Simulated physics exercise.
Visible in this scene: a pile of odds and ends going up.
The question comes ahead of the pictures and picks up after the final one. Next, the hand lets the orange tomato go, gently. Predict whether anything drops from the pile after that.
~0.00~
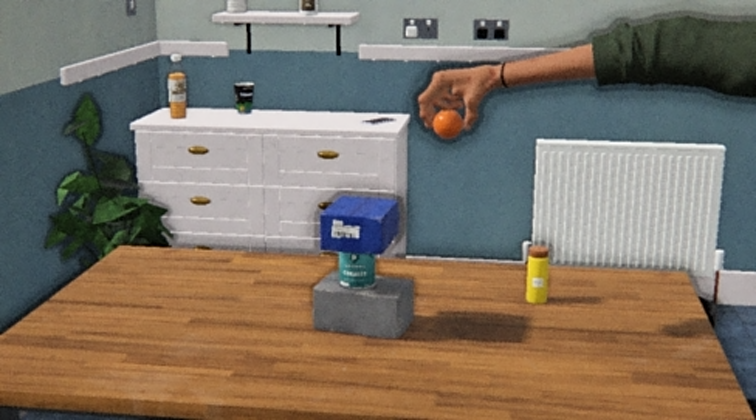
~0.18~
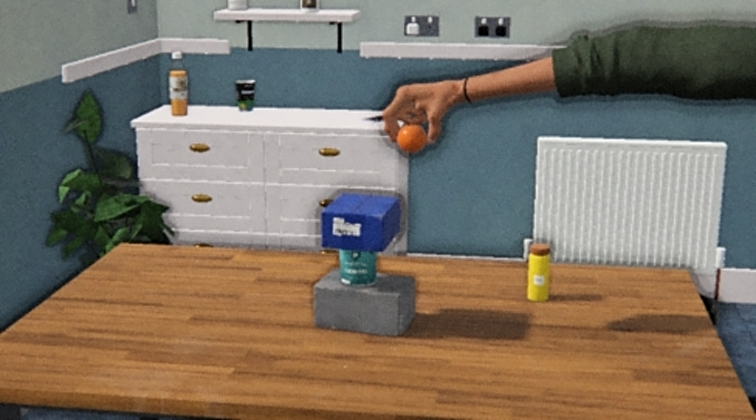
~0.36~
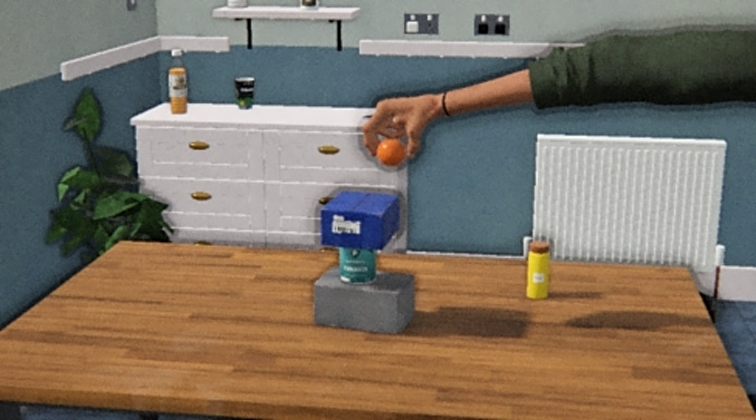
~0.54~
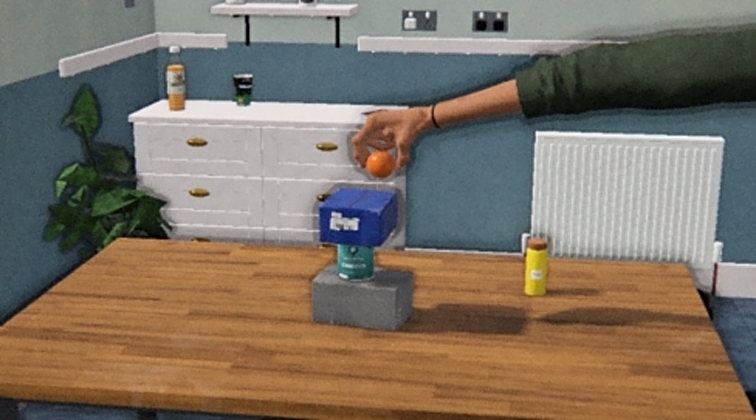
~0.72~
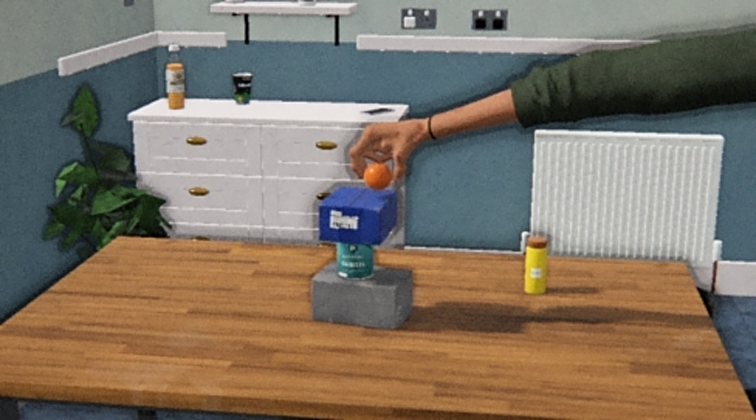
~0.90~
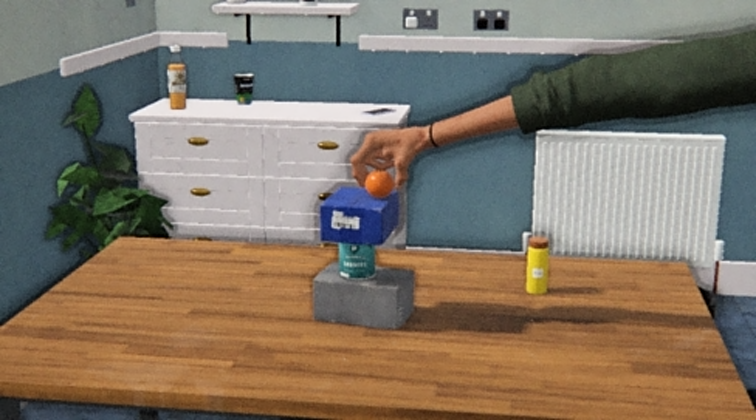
Nothing drops.
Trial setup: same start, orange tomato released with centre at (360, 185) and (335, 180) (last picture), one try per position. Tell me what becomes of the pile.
Case 1: Stable. Case 2: Stable.
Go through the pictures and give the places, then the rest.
In the first frame, still above its spot; orange tomato (448, 124); blue box (361, 224).
In the second frame, still above its spot; orange tomato (412, 139); grey box (365, 302).
In the third frame, still above its spot; orange tomato (391, 153); blue box (361, 220).
In the fourth frame, still above its spot; orange tomato (381, 164); grey box (363, 296).
In the fifth frame, still above its spot; orange tomato (378, 176); blue box (359, 215).
In the sixth frame, in place under the hand; orange tomato (380, 184); grey box (364, 295).
After 1.10 s, nothing has stirred.
After 1.40 s, orange tomato resting near (380, 184).
At rest (2.0 s), all 5 in place. Seen from the same camera at the end, orange tomato near (380, 185). The pile holds.
